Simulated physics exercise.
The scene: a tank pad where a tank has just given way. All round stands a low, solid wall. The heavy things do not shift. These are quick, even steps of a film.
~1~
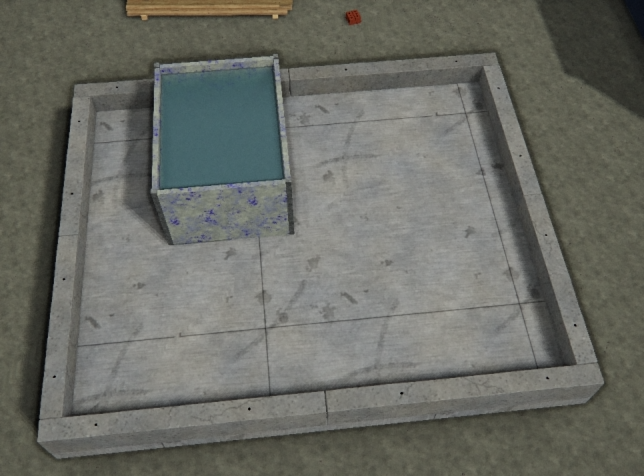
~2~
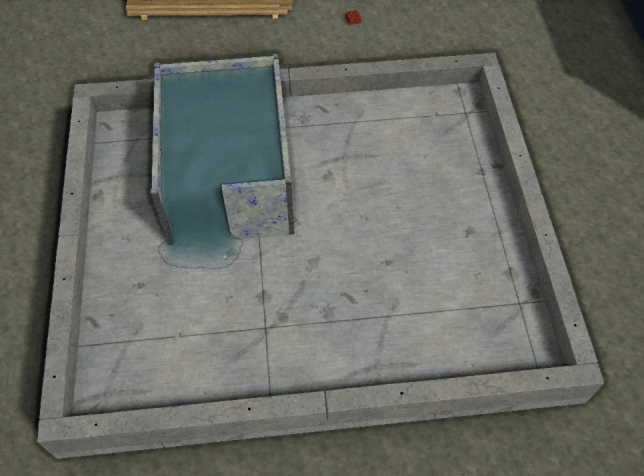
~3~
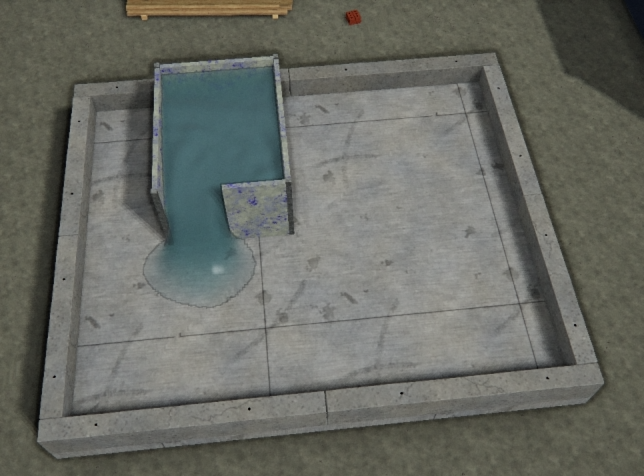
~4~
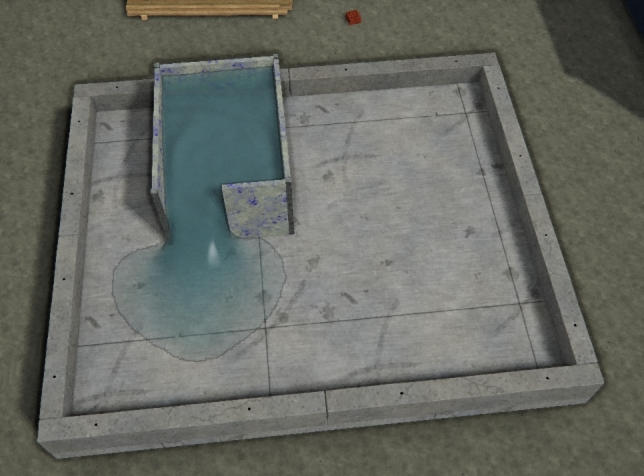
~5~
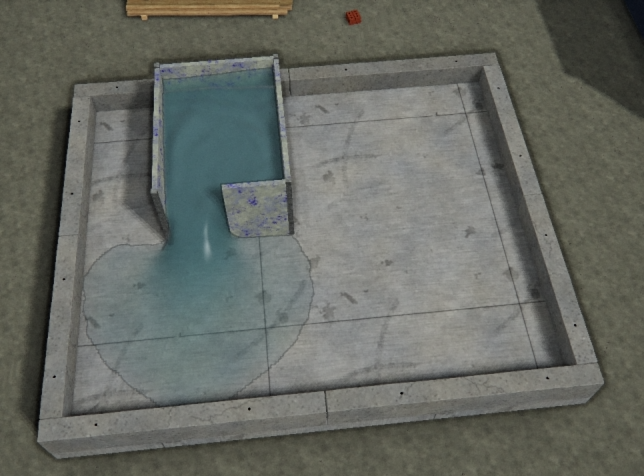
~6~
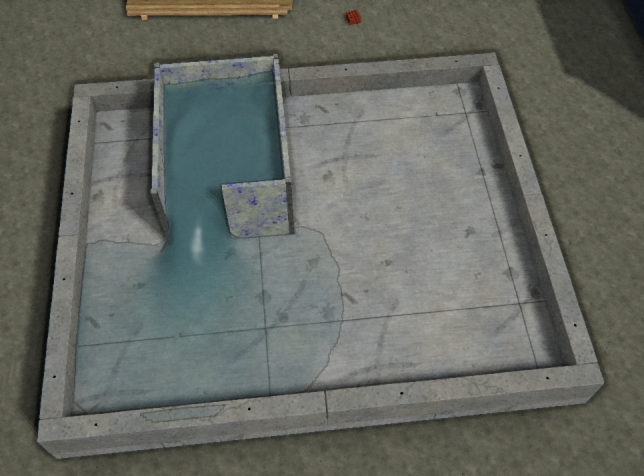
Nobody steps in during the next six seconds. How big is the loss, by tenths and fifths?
Over the wall goes not even a tenth.
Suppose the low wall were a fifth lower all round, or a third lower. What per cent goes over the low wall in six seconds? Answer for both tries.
Near 10 and 16 in a hundred.
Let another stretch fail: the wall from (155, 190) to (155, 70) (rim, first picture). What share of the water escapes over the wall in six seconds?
Roughly 30 per cent.
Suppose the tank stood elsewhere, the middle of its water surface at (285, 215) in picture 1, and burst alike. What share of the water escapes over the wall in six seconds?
Some 16 per cent.
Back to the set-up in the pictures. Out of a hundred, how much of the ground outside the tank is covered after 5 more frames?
Near 35 in a hundred.
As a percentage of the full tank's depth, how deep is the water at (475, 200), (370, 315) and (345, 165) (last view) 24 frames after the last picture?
In that order: 10, 8 and 0 per cent.
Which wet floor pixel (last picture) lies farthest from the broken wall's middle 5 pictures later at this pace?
Near (485, 383).
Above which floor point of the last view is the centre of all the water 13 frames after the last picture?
Roughly at (232, 268).
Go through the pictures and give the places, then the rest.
The tank at (220, 125) is whole and still, in the first frame.
The front is at (165, 250), out from the gap at (199, 222), in the second frame.
Water pours out at (199, 223) and has run to (221, 297), in the third frame.
Water pours out at (199, 225) and has run to (185, 352), in the fourth frame.
Water pours out at (199, 225) and has run to a hidden place, in the fifth frame.
The front is at a hidden place, out from the gap at (199, 225), in the sixth frame.
A moment on, water covers 30 % of the floor; the low wall has let 0 % over.
Next, water covers 30 % of the floor; the low wall has let 1 % over.
Then, water covers 45 % of the floor; the low wall has let 6 % over.
Later, water covers 65 % of the floor; the low wall has let 6 % over.
In the end, water covers 75 % of the floor; the low wall has let 6 % over.
